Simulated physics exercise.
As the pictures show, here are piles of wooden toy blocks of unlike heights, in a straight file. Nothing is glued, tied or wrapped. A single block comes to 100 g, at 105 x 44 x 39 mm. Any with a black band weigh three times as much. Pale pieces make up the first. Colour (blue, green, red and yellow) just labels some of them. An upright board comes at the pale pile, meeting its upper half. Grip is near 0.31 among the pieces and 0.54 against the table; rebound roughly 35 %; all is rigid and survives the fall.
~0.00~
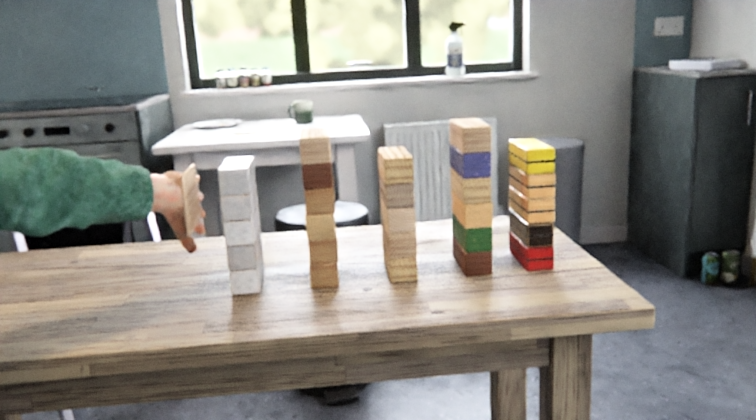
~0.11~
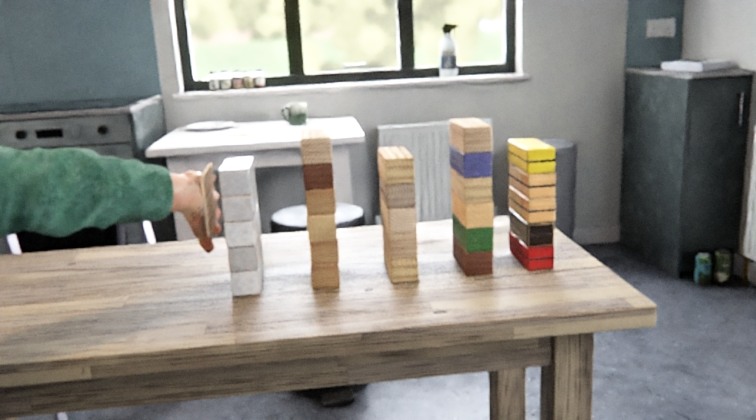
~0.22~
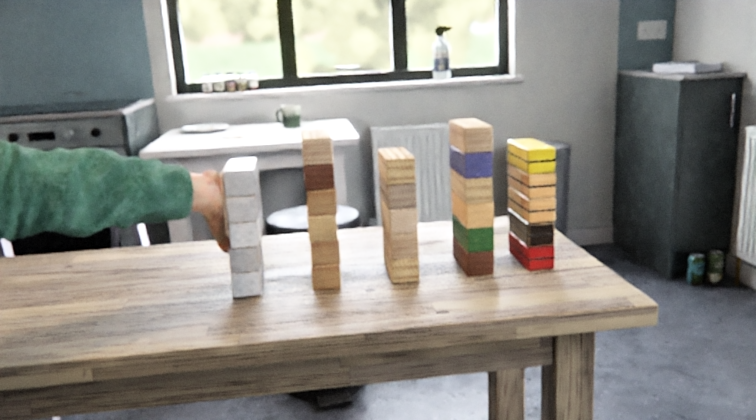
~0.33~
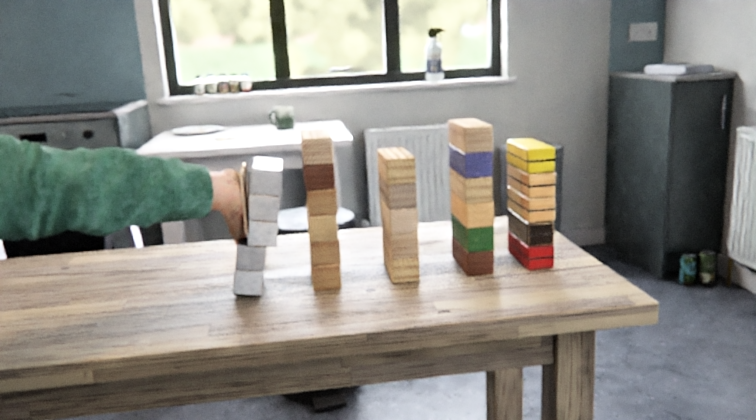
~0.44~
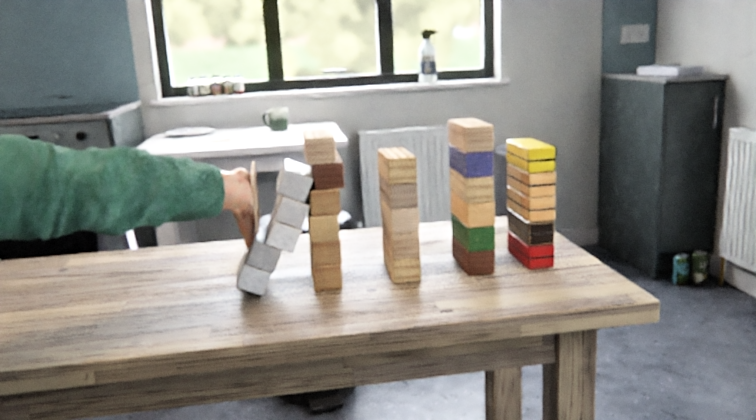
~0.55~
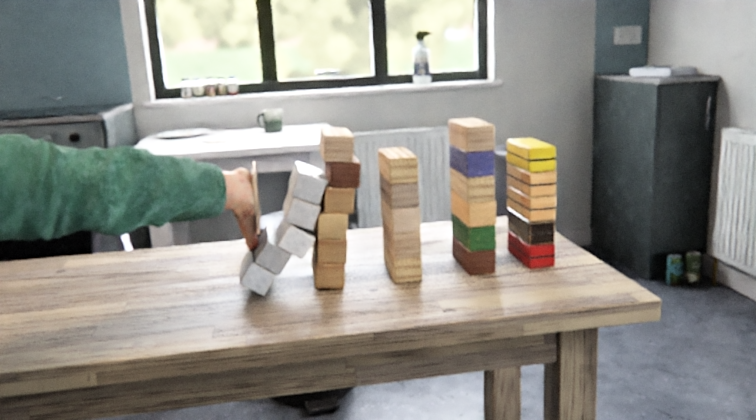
A hand with a board pushes the white block stack rightward, and it leans into the next stack, shifting its blocks.
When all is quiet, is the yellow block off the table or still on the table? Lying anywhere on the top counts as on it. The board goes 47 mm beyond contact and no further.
The yellow block falls off.
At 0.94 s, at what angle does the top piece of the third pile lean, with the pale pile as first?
Roughly 20° from upright.
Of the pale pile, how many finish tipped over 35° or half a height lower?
5 of them.
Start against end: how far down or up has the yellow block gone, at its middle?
About 90 cm lower.
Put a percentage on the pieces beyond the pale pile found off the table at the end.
Roughly 25 per cent of them.
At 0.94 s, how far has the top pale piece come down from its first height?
Some 8 cm lower.
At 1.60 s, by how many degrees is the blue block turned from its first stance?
Roughly 140°.
By 0.94 s, 5 of the pale pile down; none of the 22 other blocks off the table, 17 disturbed; yellow block unmoved; green block tilted 4°.
By 1.60 s, 5 of the pale pile down; 5 of the 22 other blocks off the table; yellow block upside down; blue block upside down.
When it is over (2.3 s), 5 of the pale pile down; 5 of the 22 other blocks off the table; yellow block on its side; blue block on its side; green block on its side.
